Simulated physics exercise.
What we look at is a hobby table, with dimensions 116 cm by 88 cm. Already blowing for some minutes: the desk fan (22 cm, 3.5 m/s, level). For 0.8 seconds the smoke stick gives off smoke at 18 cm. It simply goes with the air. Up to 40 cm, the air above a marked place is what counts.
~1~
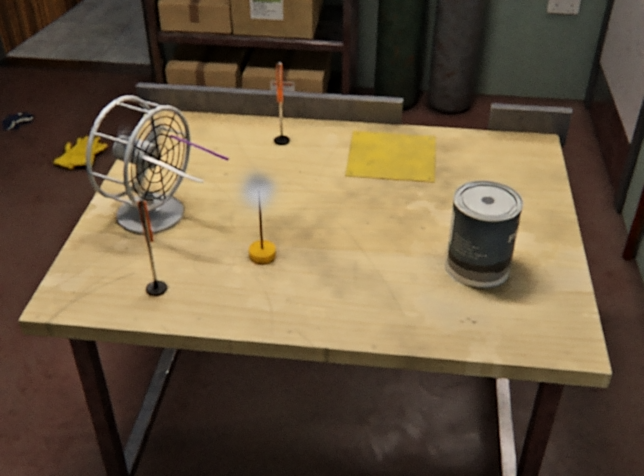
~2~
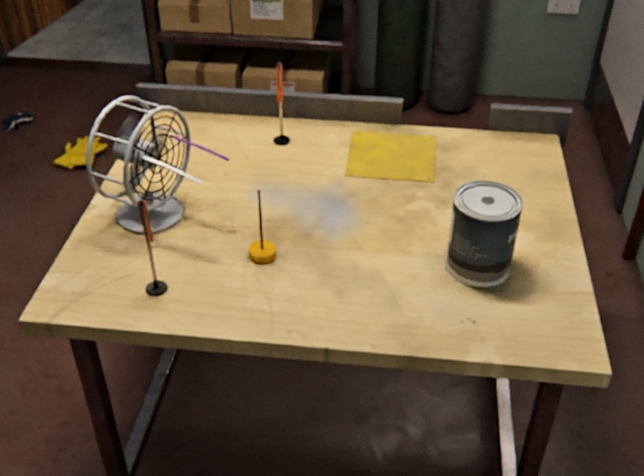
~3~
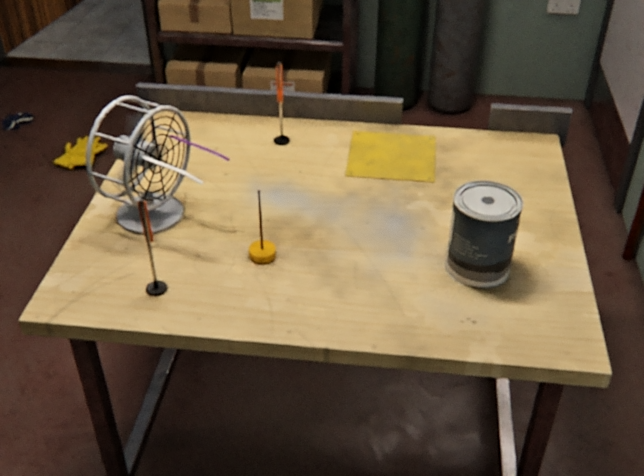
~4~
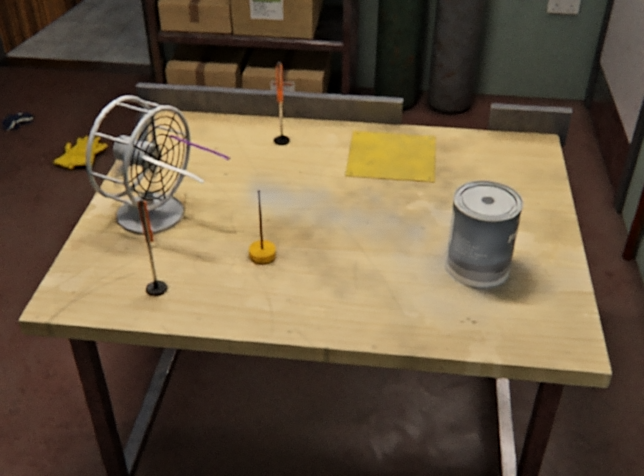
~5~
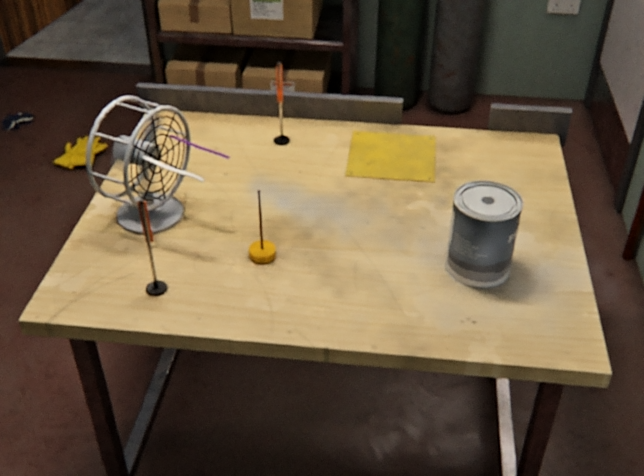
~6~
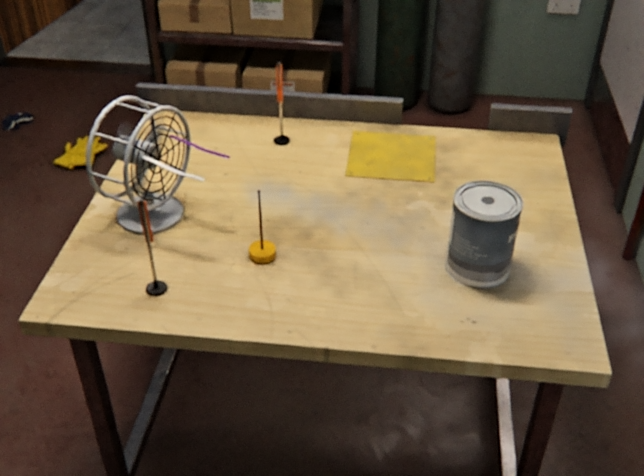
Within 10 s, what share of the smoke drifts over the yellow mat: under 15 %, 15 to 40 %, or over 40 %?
Not even 15 %.
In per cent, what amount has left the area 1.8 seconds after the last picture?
About 100 % by then.
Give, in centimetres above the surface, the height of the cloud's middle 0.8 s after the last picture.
About 20 cm up.
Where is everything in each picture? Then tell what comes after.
In the first picture, the smoke is thickest near (257, 190), the smoke stick stands at (260, 204) and the desk fan is at (141, 153).
In the second picture, the smoke is thickest near (324, 207) and reaches out to (350, 219) and the yellow mat is centred on (392, 156).
In the third picture, the smoke is thickest near (366, 217) and reaches out to (420, 241), a ribbon ends at (150, 242) and a ribbon ends at (280, 102).
In the fourth picture, the smoke is thickest near (403, 226) and reaches out to (503, 268) and the top of a tin is at (488, 200).
In the fifth picture, the smoke is thickest near (434, 239) and reaches out to (567, 289).
In the sixth picture, the smoke is thickest near (471, 251), a ribbon ends at (150, 242) and a ribbon ends at (280, 102).
Then, 0.8 s after the last picture, 79 % is gone from the area; 0 % has passed over the yellow mat.
Then, 1.8 s after the last picture, 99 % is gone from the area; 0 % has passed over the yellow mat.
Then, 3.8 s after the last picture, 100 % is gone from the area; 0 % has passed over the yellow mat.
Then, 9.8 s after the last picture, 100 % is gone from the area; 0 % has passed over the yellow mat.
